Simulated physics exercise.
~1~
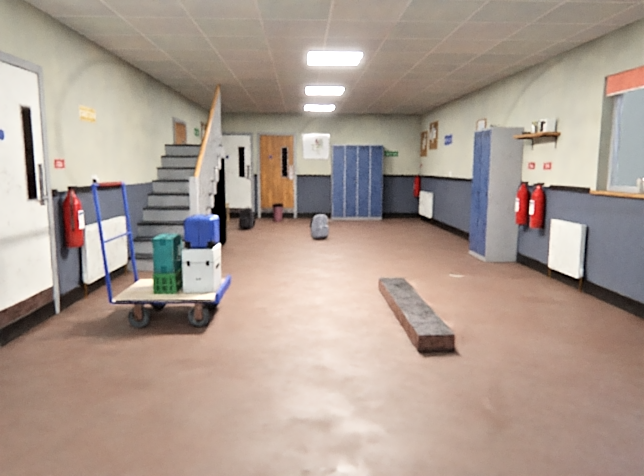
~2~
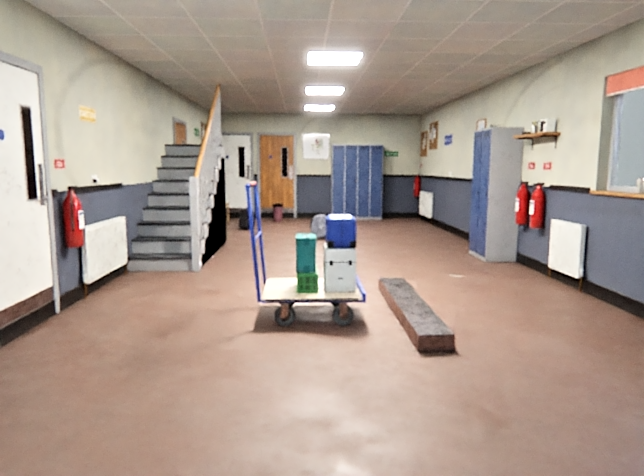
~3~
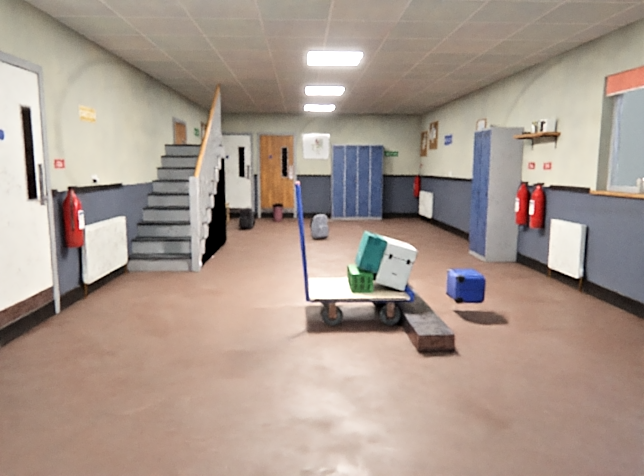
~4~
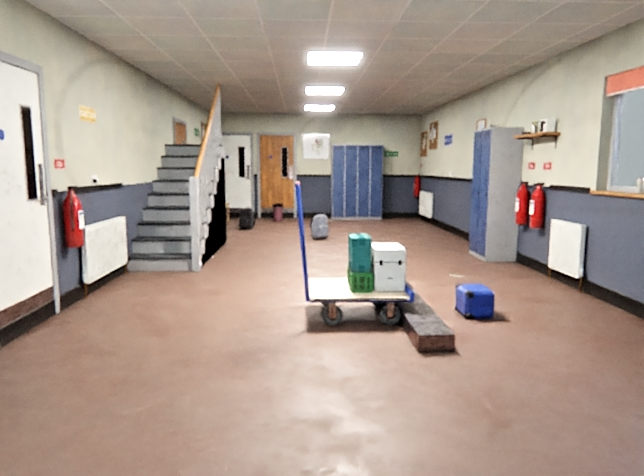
A flat trolley rolls right into a kerb, and only its blue suitcase tumbles off.
